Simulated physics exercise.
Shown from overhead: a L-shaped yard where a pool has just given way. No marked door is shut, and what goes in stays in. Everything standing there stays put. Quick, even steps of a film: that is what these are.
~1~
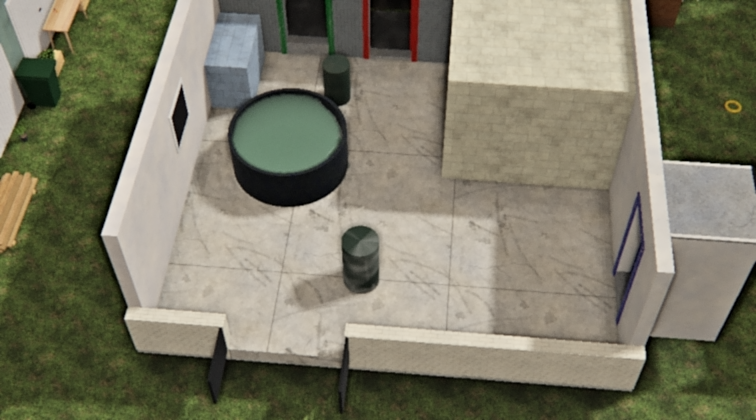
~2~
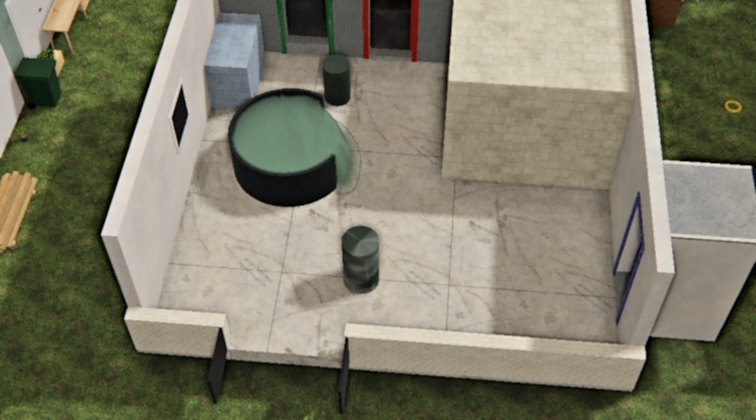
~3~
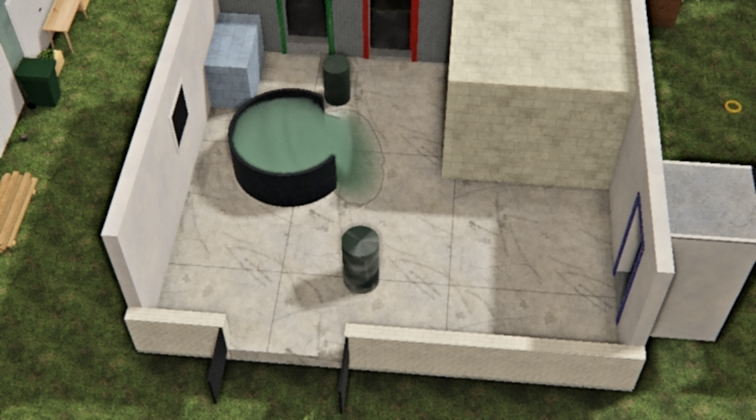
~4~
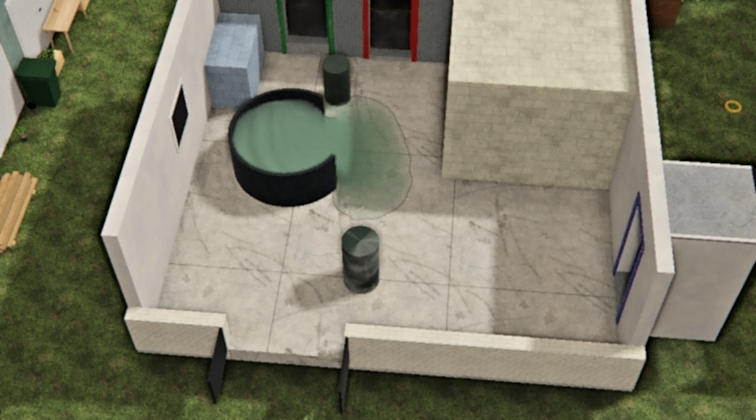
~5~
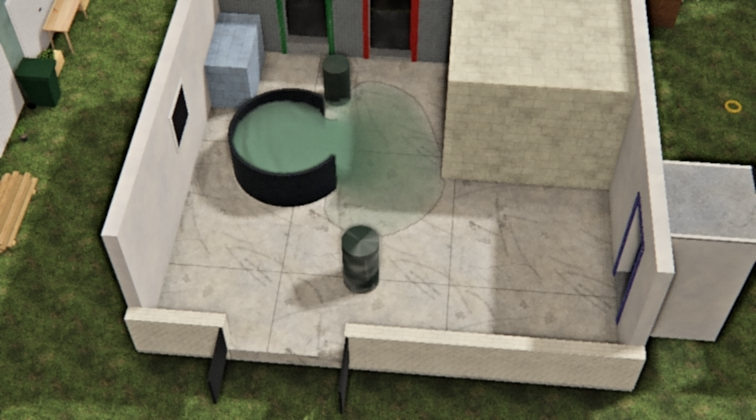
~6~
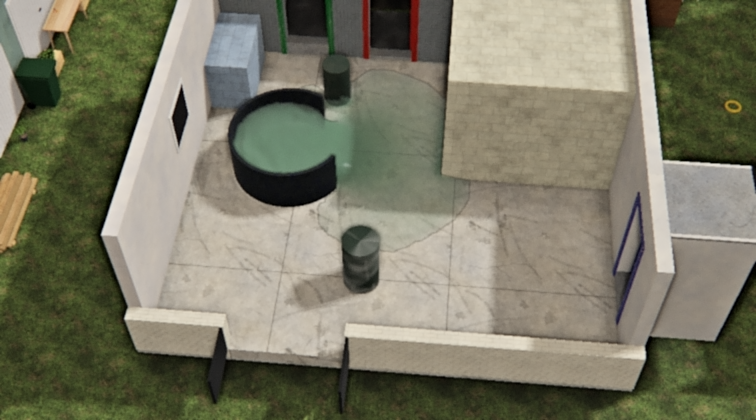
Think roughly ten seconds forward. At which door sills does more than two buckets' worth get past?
I predict the red door will overshoot two buckets; I predict the green door will remain at two buckets or below; I predict the blue door will remain at two buckets or below.
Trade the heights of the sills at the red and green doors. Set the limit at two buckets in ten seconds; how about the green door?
Green: Swamped.
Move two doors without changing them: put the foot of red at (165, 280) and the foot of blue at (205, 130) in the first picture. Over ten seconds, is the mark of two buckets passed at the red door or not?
I'd say the red one doesn't reach the mark.
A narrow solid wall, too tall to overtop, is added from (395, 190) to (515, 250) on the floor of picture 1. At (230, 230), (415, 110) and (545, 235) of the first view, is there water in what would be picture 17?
Reading the points as listed, I get left untouched, then deluged, then deluged.
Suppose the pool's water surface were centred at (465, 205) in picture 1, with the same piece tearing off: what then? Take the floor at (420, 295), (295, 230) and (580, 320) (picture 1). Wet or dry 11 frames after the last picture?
Going through the three places: Out of reach, out of reach, in the spill.
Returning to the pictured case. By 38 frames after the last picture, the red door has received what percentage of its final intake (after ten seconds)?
Something like 90 in a hundred.
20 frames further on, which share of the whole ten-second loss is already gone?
Roughly 50 percent of it.
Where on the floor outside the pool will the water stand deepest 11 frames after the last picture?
Roughly at (444, 75).
A moment on, water covers 40 % of the floor; the red door under two buckets in, the green door not reached, the blue door not reached.
Next, water covers 45 % of the floor; the red door over two buckets in, the green door not reached, the blue door not reached.
Then, water covers 60 % of the floor; the red door far over two buckets in, the green door wet at the sill, nothing in, the blue door wet at the sill, nothing in.
Later, water covers 75 % of the floor; the red door far over two buckets in, the green door wet at the sill, nothing in, the blue door wet at the sill, nothing in.
In the end, water covers 100 % of the floor; the red door far over two buckets in, the green door wet at the sill, nothing in, the blue door wet at the sill, nothing in.
